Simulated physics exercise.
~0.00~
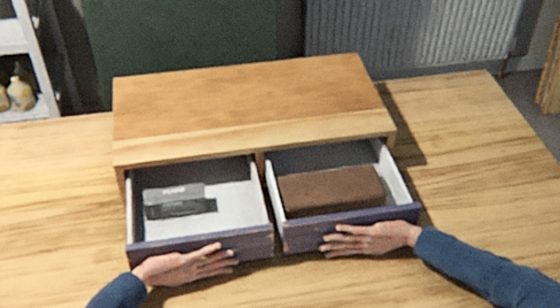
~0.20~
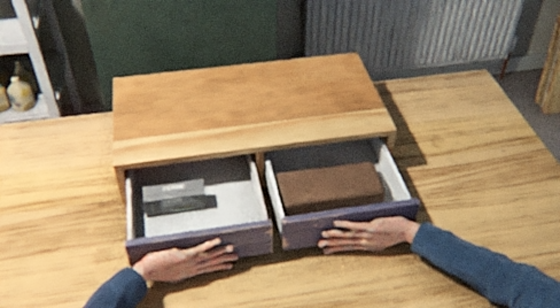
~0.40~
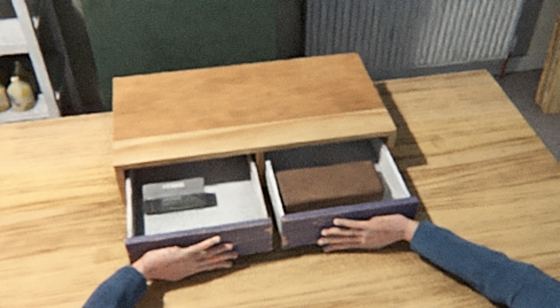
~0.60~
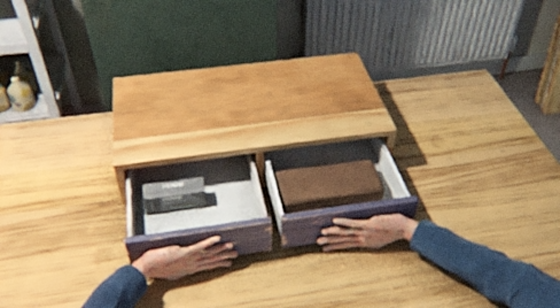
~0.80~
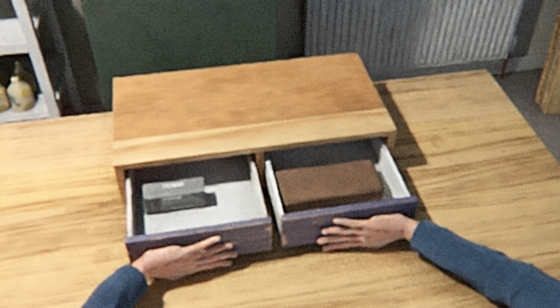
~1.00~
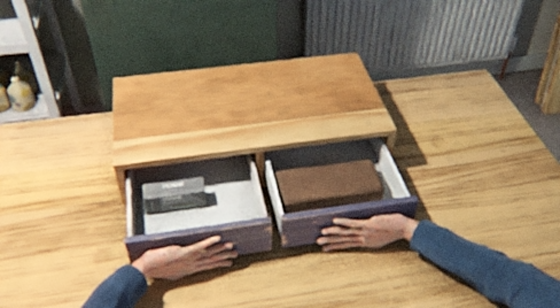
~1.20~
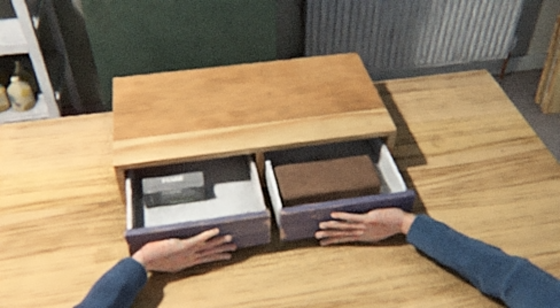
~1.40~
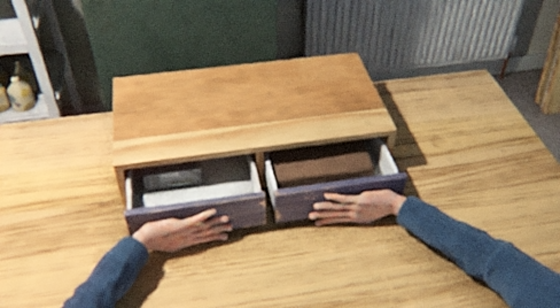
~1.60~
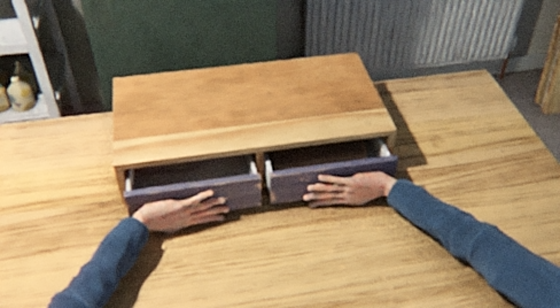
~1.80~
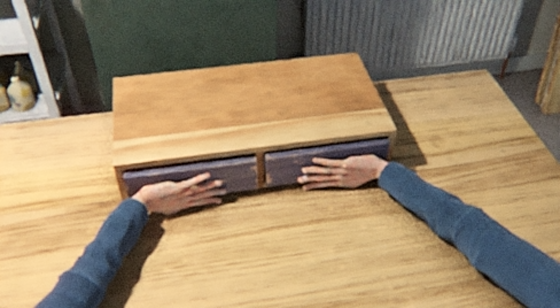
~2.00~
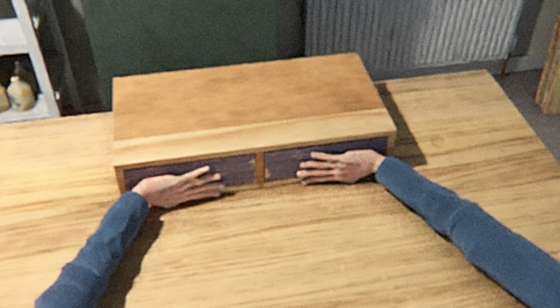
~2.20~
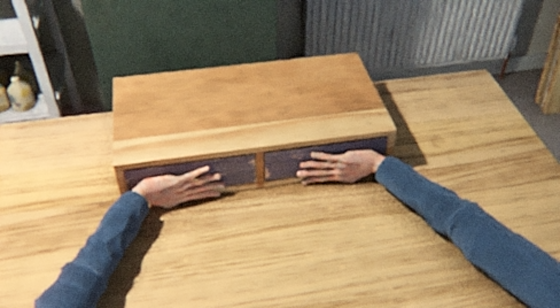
In this clip, two hands rest on the fronts of two open drawers in a low wooden cabinet, a grey packet in the left and a brown block-shaped item in the right, then push both drawers inwards together until they are fully shut, the hands staying against them.
